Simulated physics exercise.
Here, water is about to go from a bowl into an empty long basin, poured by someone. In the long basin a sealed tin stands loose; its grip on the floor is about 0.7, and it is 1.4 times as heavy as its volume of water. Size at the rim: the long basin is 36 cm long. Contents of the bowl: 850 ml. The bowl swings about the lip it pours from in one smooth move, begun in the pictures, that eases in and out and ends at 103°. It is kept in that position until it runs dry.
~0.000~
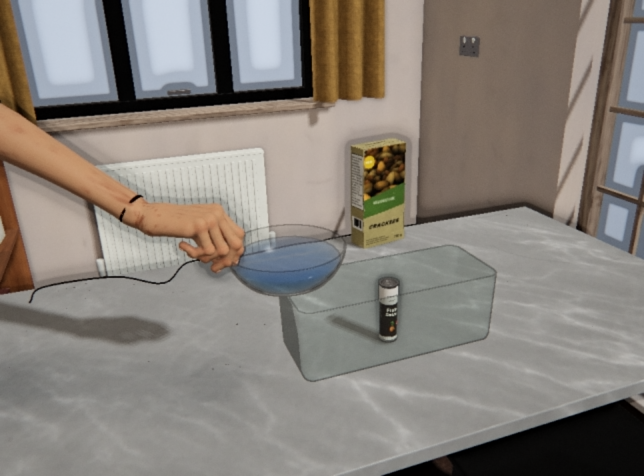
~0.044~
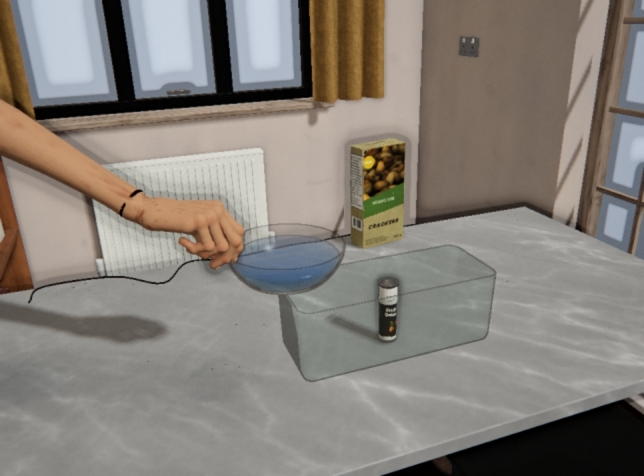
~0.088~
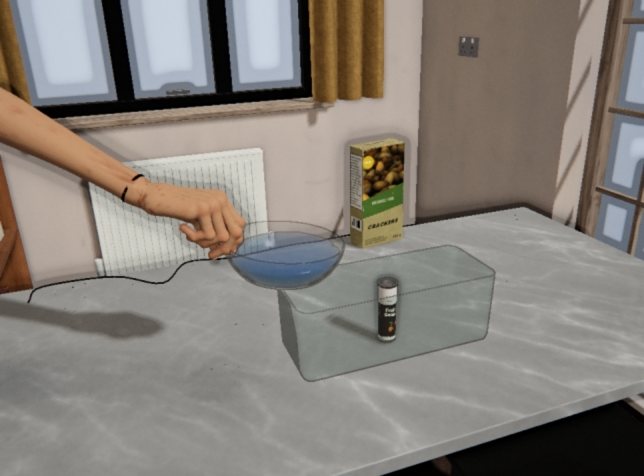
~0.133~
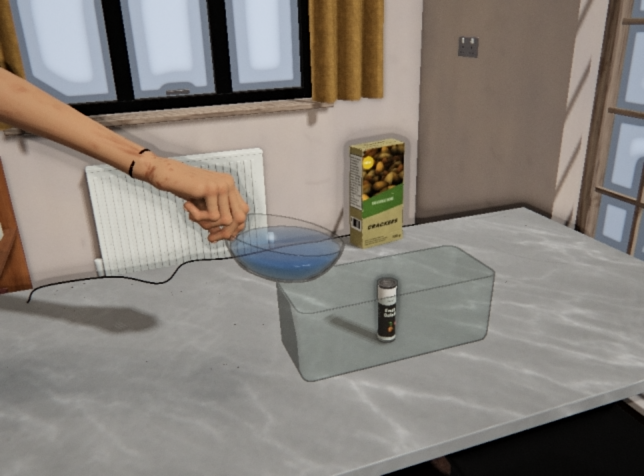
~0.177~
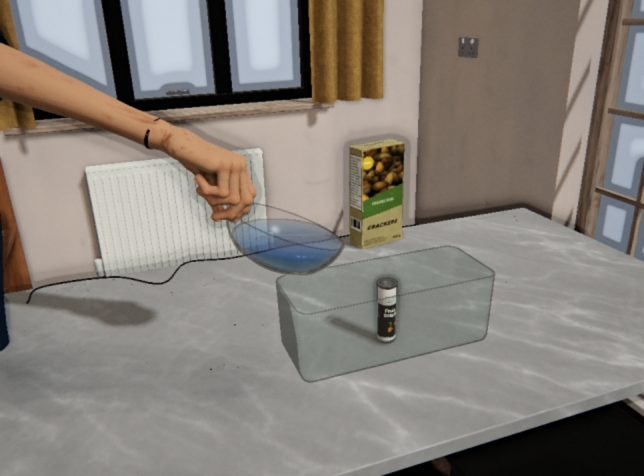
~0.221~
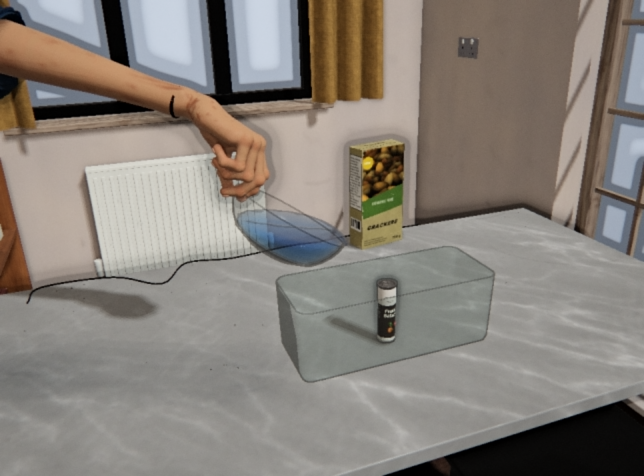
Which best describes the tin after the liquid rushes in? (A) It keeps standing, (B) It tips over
Answer: A.
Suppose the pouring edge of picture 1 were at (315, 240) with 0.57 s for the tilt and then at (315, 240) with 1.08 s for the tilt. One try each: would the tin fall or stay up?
Run one: It tumbles. Run two: It tumbles.
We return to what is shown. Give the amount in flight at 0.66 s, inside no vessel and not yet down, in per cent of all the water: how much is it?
About 1 % of the total.
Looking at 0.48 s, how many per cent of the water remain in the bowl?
Roughly 12 %.
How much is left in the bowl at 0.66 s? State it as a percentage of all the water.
Remaining share: Approx. 0 %.
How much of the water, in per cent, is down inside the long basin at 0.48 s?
Near 20 in a hundred.
By 0.48 s the tilt is 96° and 12 per cent is still to pour; the tin stands where it began.
By 0.66 s the tilt is 103° and 0 per cent is still to pour; the tin stands where it began.
By 0.86 s the tilt is 103° and 0 per cent is still to pour; the tin stands where it began.
By 1.07 s the tilt is 103° and 0 per cent is still to pour; the tin stands where it began.
At rest the tin stands where it began.
